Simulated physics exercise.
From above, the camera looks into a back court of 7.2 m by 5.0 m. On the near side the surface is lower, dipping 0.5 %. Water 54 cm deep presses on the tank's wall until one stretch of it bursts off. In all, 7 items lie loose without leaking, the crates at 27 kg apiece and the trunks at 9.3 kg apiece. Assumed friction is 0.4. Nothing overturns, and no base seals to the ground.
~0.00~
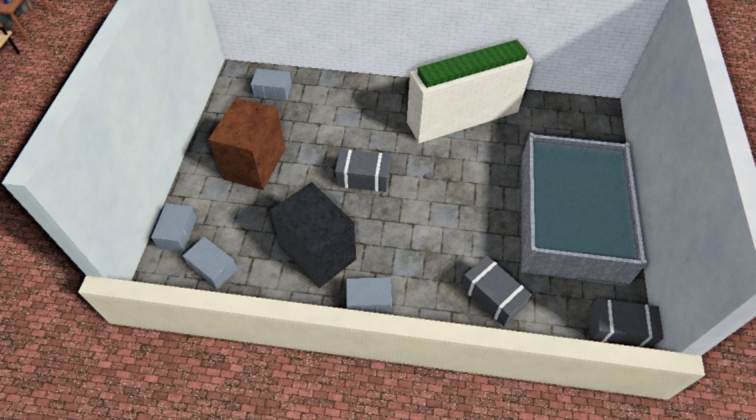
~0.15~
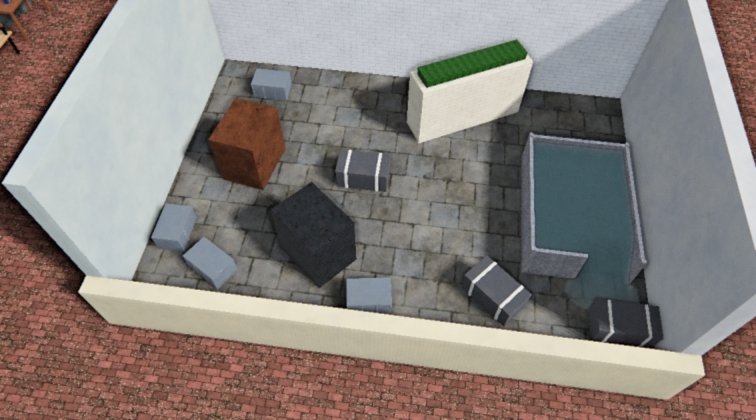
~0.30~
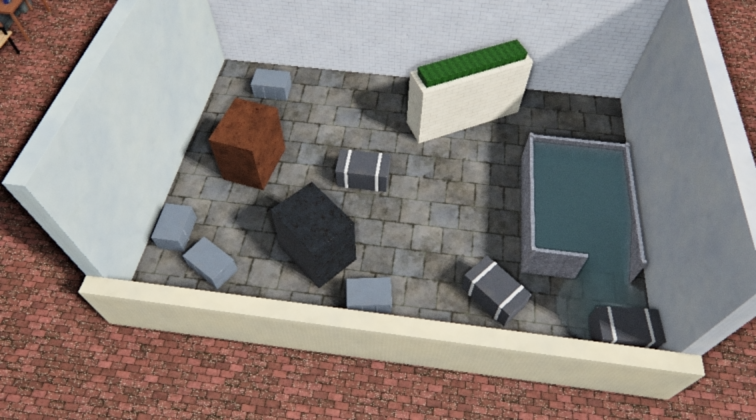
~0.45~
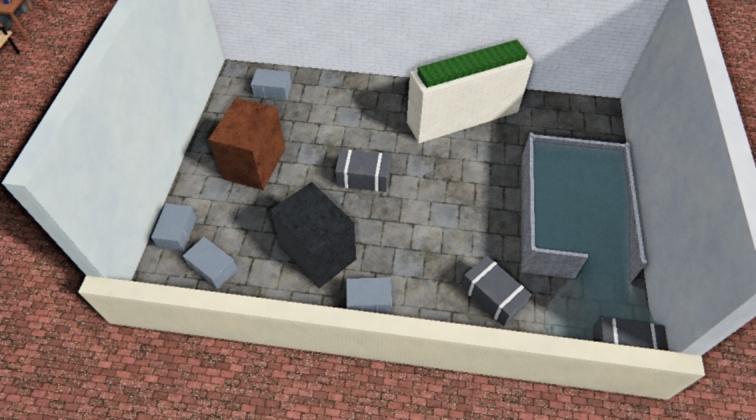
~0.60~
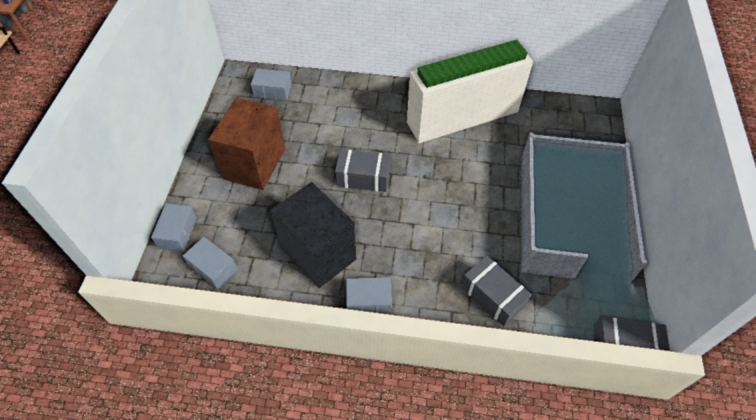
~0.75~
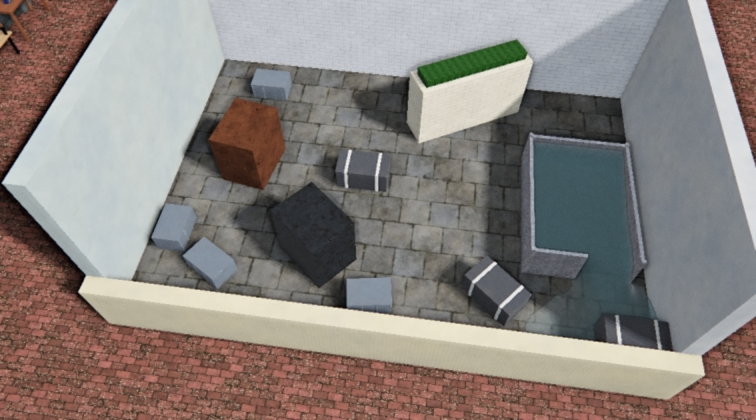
A walled tank opens at its near side, water spreads out, and a nearby trunk shifts slightly.
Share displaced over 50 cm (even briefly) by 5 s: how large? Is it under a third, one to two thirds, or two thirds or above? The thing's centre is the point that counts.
The way it's going, it will be the middle band.
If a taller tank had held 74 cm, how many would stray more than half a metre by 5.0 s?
It would come to 4 of them.
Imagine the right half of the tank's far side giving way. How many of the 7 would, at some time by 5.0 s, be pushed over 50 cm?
You'd get 0 in that case.
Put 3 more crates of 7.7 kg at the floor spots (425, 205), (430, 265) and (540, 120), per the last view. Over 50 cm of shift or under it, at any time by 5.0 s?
In order: Beyond it, beyond it, within it.
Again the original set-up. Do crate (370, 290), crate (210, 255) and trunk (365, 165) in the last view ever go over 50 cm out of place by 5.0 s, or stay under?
Well, in turn that's topping it, not reaching it, topping it.
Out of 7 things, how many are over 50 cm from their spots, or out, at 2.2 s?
The count is 2.
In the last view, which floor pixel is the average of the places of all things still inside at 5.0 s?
Roughly at (288, 172).
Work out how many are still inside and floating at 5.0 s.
At that time, 2.
After 1.1 s 0 of 7 are over 50 cm from their spots; 1 afloat.
After 2.2 s 2 of 7 are over 50 cm from their spots; 1 afloat.
After 3.5 s 2 of 7 are over 50 cm from their spots; 1 afloat.
After 5.0 s 4 of 7 are over 50 cm from their spots, and 4 have been at some point; 2 afloat.
